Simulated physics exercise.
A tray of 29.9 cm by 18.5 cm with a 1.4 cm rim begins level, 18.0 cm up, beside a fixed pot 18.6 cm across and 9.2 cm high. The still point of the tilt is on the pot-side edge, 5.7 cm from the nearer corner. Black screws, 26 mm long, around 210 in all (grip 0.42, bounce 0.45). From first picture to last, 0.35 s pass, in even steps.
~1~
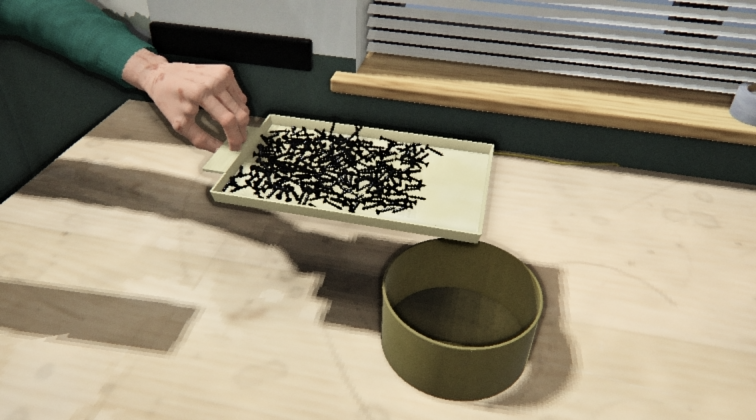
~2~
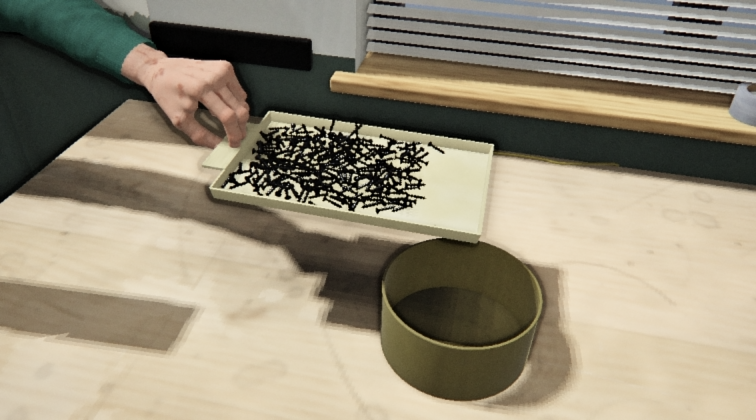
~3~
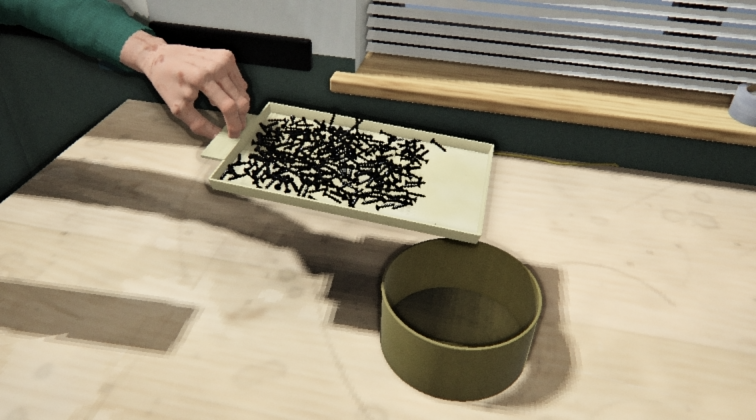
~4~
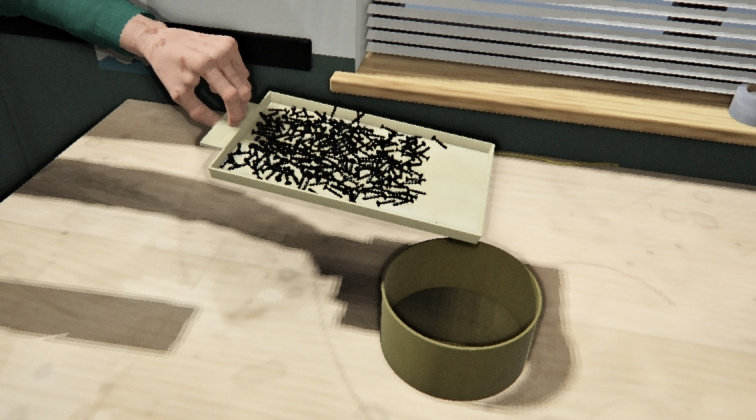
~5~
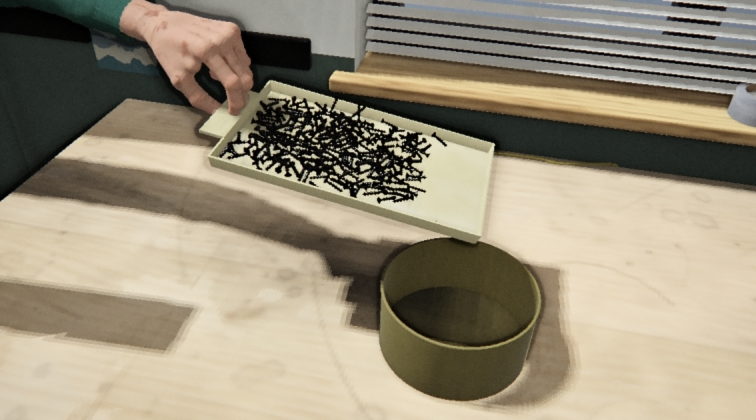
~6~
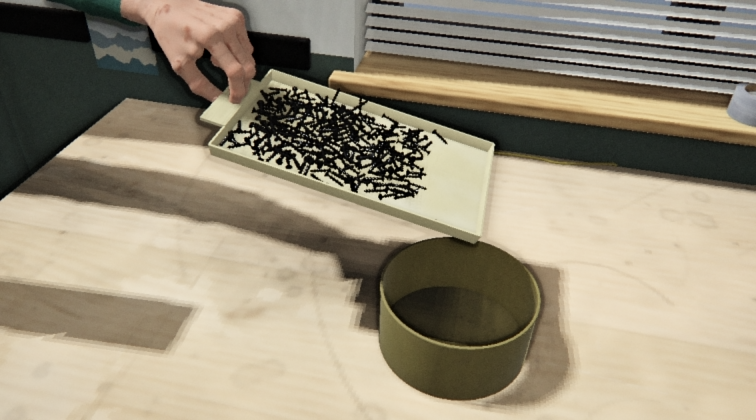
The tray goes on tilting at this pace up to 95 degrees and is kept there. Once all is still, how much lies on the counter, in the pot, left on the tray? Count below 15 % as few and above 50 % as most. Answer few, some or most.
Counter: Some, pot: Most, tray: Few.
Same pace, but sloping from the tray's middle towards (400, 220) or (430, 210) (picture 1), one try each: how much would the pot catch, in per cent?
Some 95 and 100 per cent.
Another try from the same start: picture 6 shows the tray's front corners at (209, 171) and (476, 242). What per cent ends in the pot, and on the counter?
Pot 85, counter 15.
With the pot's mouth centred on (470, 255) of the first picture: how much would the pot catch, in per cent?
About 90 per cent.
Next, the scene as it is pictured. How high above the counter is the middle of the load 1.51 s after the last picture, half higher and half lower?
Some 20 cm.
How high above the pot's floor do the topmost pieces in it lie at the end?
Some 2.5 cm.
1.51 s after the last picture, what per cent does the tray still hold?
Some 75 per cent of the load.
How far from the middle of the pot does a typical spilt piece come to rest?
About 16 cm.
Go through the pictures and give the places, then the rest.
Tray tilt 0 degrees, front corners at (214, 190) and (478, 232); middle of the pieces at (330, 167); pot at (462, 288), in the first frame.
Tray tilt 1 degrees, front corners at (213, 187) and (478, 232); middle of the pieces at (330, 165), in the second frame.
Tray tilt 3 degrees, front corners at (212, 178) and (478, 233), lowest corner right front; middle of the pieces at (330, 159), in the third frame.
Tray tilt 6 degrees, front corners at (212, 167) and (479, 233), lowest corner right front; middle of the pieces at (331, 153), in the fourth frame.
Tray tilt 9 degrees, front corners at (212, 155) and (479, 233), lowest corner right front; middle of the pieces at (331, 145), in the fifth frame.
Tray tilt 12 degrees, front corners at (212, 144) and (479, 234), lowest corner right front; middle of the pieces at (333, 139); pot at (460, 287), in the sixth frame.
Then, 0.91 s after the last picture, tilt 51 degrees; the tray holds 85 %, the pot 10 %.
Then, 1.51 s after the last picture, tilt 76 degrees; the tray holds 75 %, the pot 10 %.
Then, 2.16 s after the last picture, tilt 95 degrees; the tray holds 0 %, the pot 60 %.
In the end, counter 40 %, pot 60 %, tray 0 %.
